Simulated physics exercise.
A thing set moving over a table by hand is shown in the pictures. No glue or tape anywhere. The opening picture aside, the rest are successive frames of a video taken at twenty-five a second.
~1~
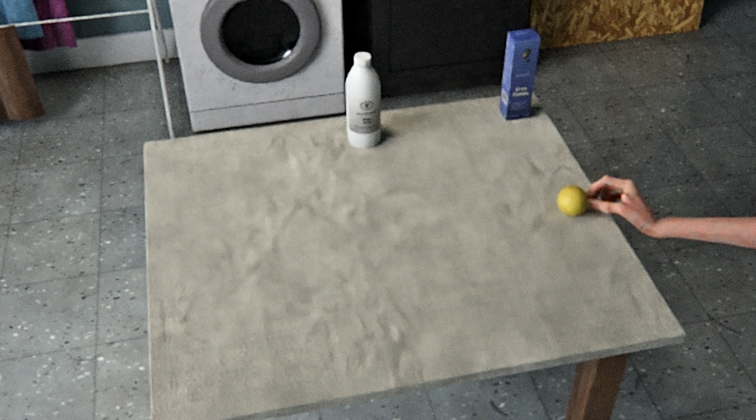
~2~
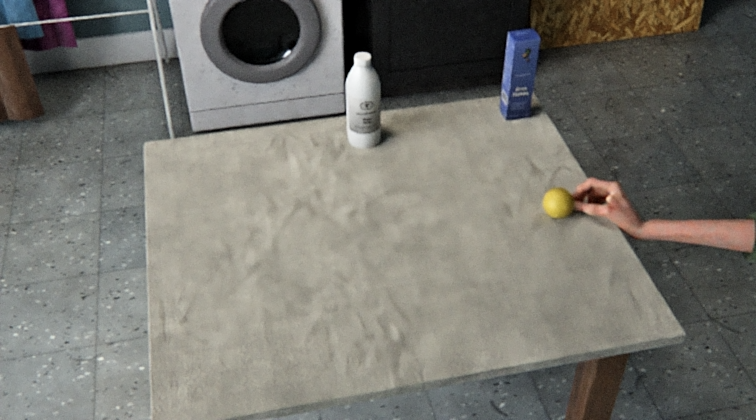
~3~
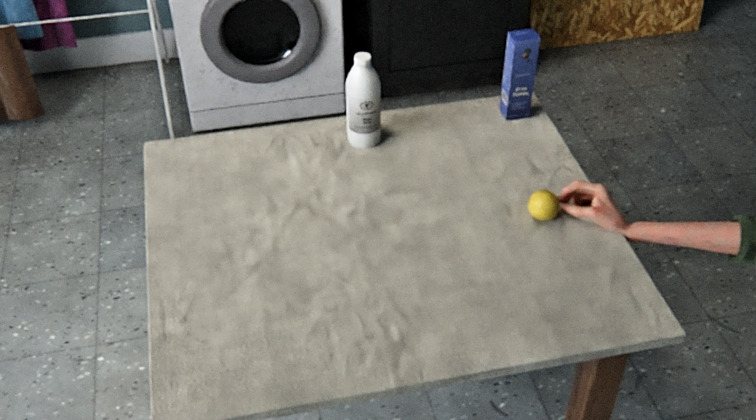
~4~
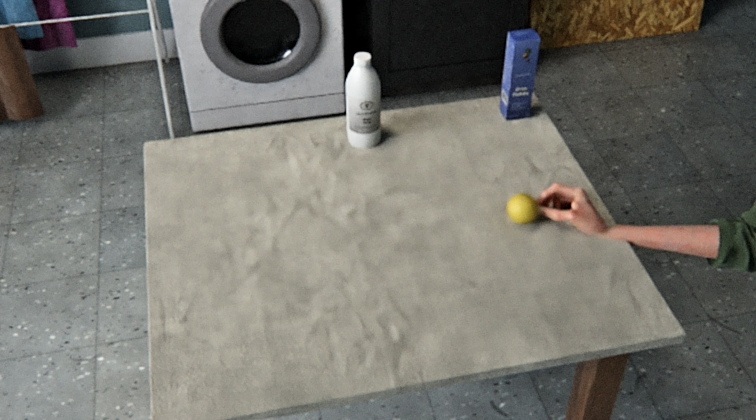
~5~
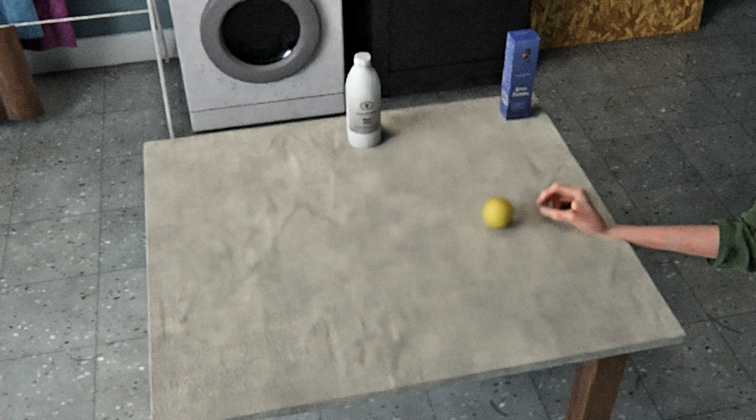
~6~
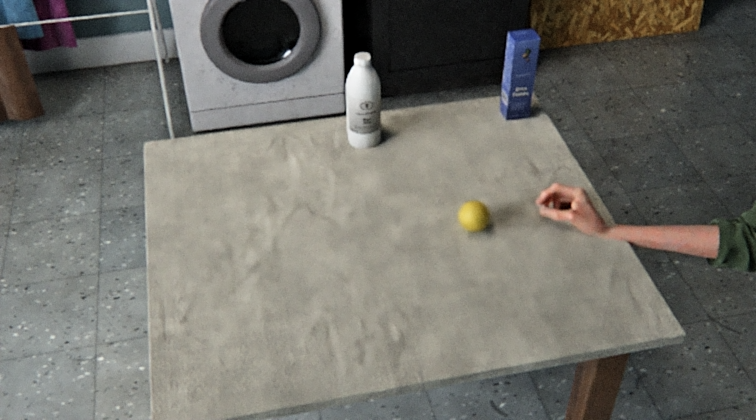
On a grey table, a hand pushes a yellow lemon left and releases it rolling.
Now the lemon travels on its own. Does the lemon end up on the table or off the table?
I'd say it gets off the table.
Then, 0.20 s on from there, yellow lemon shifted well along near (355, 234).
Then, 0.50 s on from there, yellow lemon shifted well along near (185, 260).
Then, 0.70 s on from there, yellow lemon now off the table.
Then, 1.00 s on from there, things are still on the move.
In the end, off the table, yellow lemon.
